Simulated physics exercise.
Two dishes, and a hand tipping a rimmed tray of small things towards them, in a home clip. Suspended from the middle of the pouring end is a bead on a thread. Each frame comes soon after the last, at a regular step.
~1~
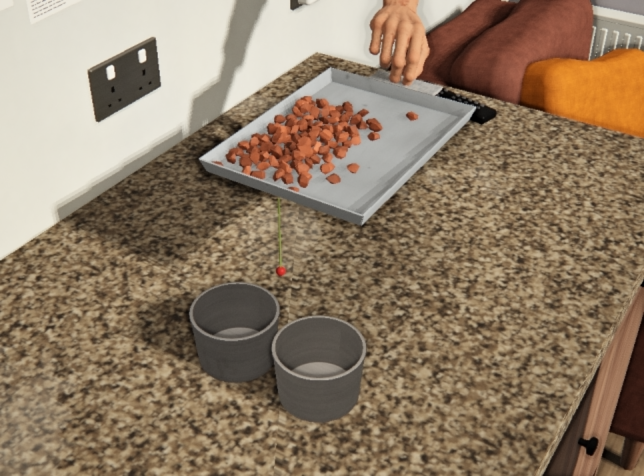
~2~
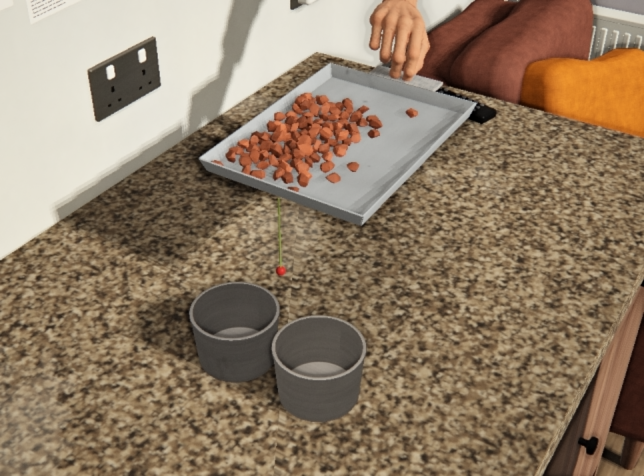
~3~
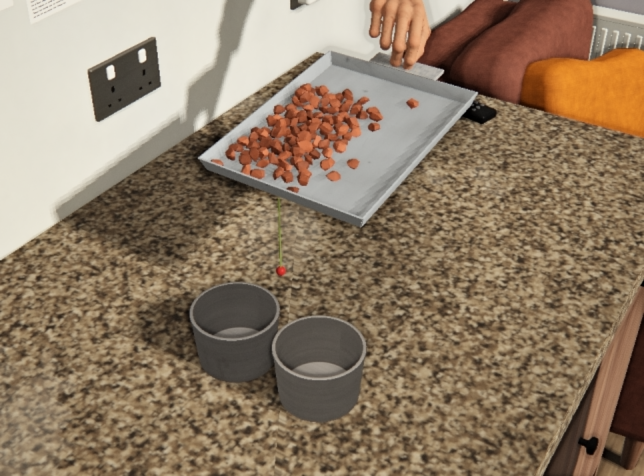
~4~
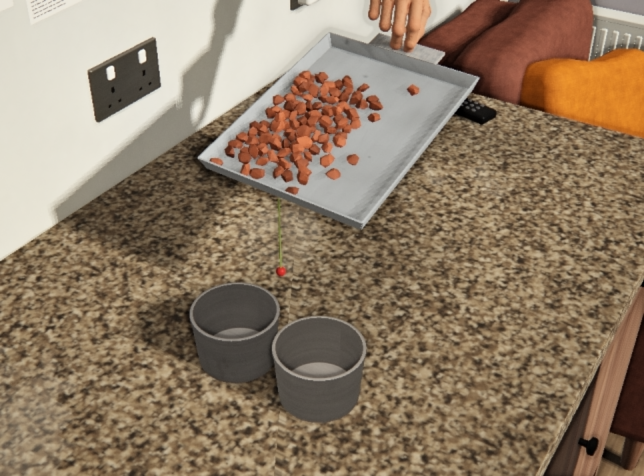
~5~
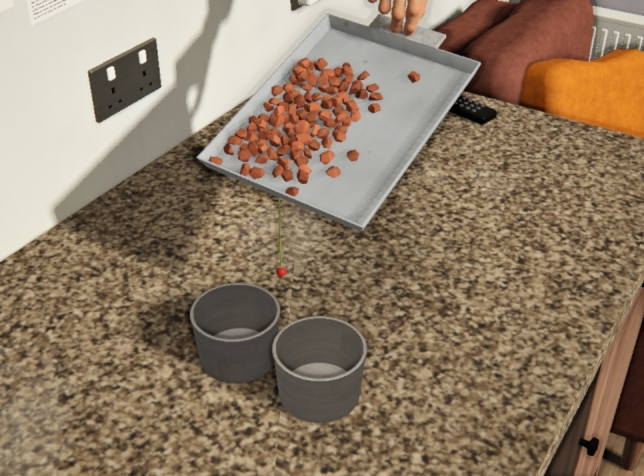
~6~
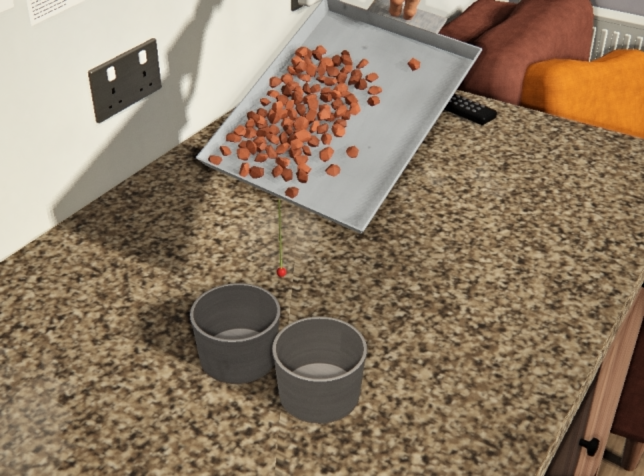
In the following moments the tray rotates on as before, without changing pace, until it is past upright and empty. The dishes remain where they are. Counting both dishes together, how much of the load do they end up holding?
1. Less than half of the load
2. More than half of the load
Option 2: More than half of the load.
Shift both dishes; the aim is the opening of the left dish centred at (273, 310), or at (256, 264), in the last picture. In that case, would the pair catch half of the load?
At place one the bulk; at place two the minor share.
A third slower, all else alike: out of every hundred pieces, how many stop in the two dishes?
Roughly 60%.
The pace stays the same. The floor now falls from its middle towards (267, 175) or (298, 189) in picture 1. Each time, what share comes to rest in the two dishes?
Well, 30 percent for one and then 70 percent for the other.
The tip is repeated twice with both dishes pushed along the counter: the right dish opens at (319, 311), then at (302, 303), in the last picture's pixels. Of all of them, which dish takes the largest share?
The right of the pair the first time, the right of the pair the second.
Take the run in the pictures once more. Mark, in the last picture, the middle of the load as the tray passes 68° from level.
The load's middle is around (297, 186).
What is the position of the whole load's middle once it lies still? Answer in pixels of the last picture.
Resting centre, last picture - approx. (309, 373).
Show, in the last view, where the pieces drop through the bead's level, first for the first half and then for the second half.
It passes near (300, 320) first and then near (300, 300).
Soon after the last picture, tray tipped steeply; nearly all on the tray; a small part in the air.
A little later, tray tipped past a quarter turn; a stray few on the tray; about a third in the right dish; about a quarter in the left dish; about a quarter outside both; a small part in the air.
Later still, tray tipped past a quarter turn; about a third in the right dish; about a quarter in the left dish; about a third outside both.
At rest, tray tipped past a quarter turn; about a third in the right dish; about a quarter in the left dish; about a third outside both.
